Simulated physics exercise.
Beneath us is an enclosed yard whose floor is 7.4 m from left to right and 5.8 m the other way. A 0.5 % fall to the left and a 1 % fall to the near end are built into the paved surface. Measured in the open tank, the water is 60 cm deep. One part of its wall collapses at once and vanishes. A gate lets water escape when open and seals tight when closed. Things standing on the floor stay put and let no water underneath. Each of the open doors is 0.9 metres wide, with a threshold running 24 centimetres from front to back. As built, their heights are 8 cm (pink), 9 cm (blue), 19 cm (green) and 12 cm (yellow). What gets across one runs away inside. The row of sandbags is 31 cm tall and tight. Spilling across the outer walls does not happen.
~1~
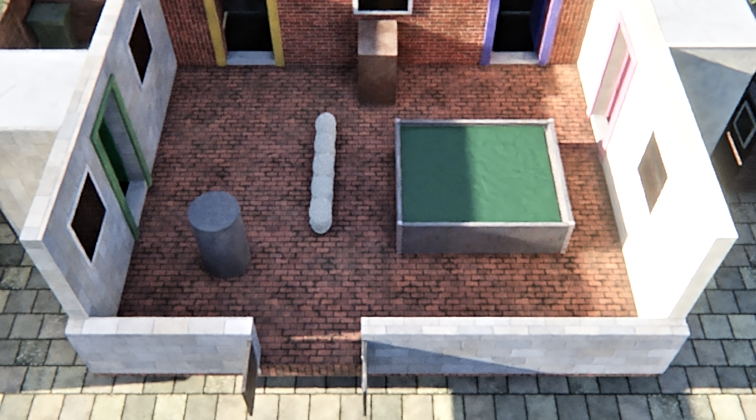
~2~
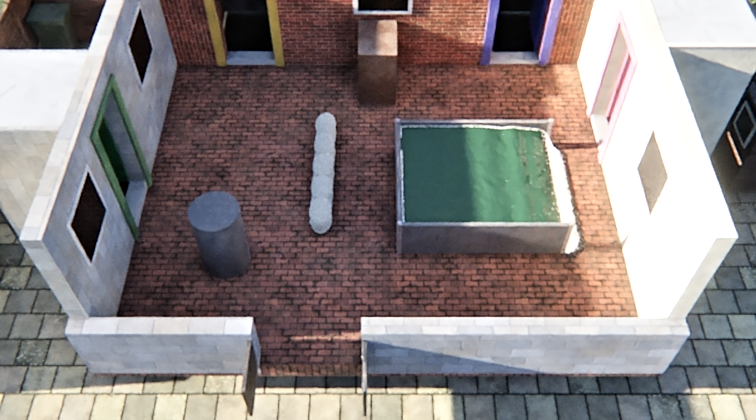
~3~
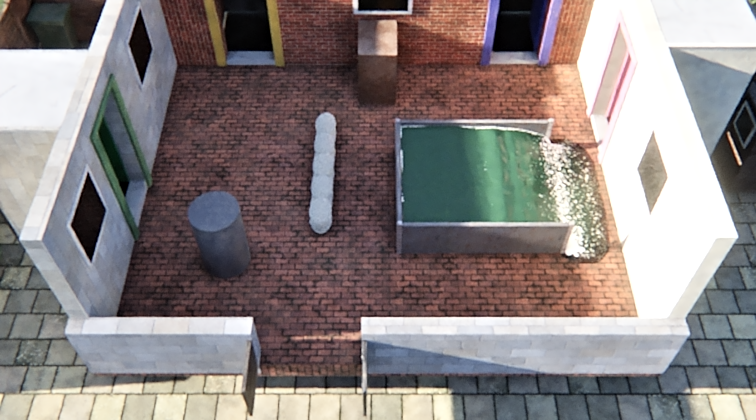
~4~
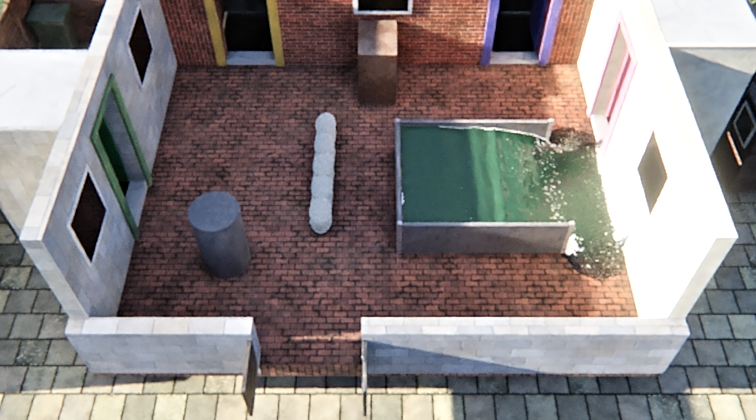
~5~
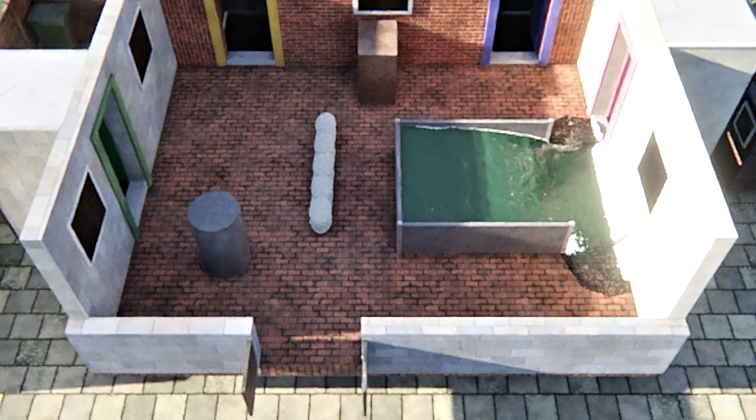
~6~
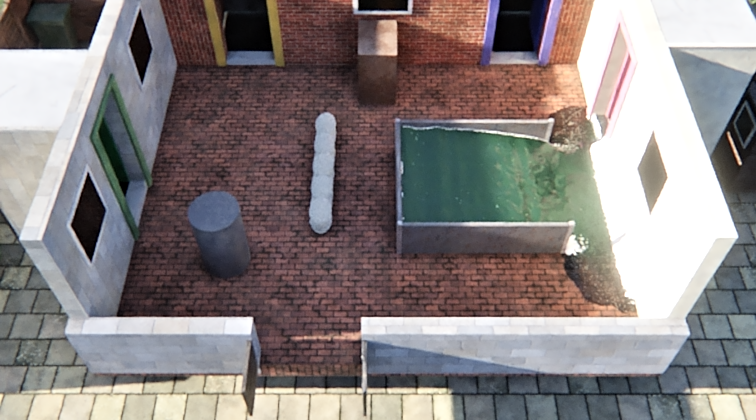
Walled brick yard with an open tank of green water, its right side vanishing and water pouring out, spreading along the right wall.
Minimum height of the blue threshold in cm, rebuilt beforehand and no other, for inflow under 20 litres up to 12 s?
16 cm.
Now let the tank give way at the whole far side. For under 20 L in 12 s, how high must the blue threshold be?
Close to 29 cm at the least.
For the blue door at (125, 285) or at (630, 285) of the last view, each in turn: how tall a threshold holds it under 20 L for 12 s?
Roughly 10.5 cm for the first and 20 cm for the second.
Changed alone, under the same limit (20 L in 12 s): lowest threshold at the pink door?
Pink door, minimum about 25 cm.
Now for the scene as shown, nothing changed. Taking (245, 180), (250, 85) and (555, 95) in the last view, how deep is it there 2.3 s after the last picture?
Going through the spots in order gives 0, 0 and 8 centimetres.
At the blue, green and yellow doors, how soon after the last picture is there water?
Blue = 1.1 s, green = 4.5 s, yellow = 3.6 s.
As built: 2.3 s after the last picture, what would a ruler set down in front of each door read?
Depth (cm): Pink 17 / blue 19 / green 0 / yellow 0.
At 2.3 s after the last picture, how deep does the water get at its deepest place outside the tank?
35 cm.
Then, 0.7 s after the last picture water covers 15 % of the floor, deepest (45 cm) near (602, 212); it has not reached the blue door.
Then, 2.3 s after the last picture water covers 35 % of the floor, deepest (35 cm) near (647, 348); 19 cm at the blue door, 30 litres in over its 9 cm threshold.
Then, 11.3 s after the last picture water covers 95 % of the floor, deepest (10 cm) near (188, 349); 4 cm at the blue door, 75 litres in over its 9 cm threshold.
At the blue door as built, the water peaked near 19 cm, 1.9 s after the last picture.
Run again over the same 12 s with other heights there, 29 litres in over 14 cm, 7 litres over 19.5 cm. The limit of 20 litres is kept from about 16 cm up.
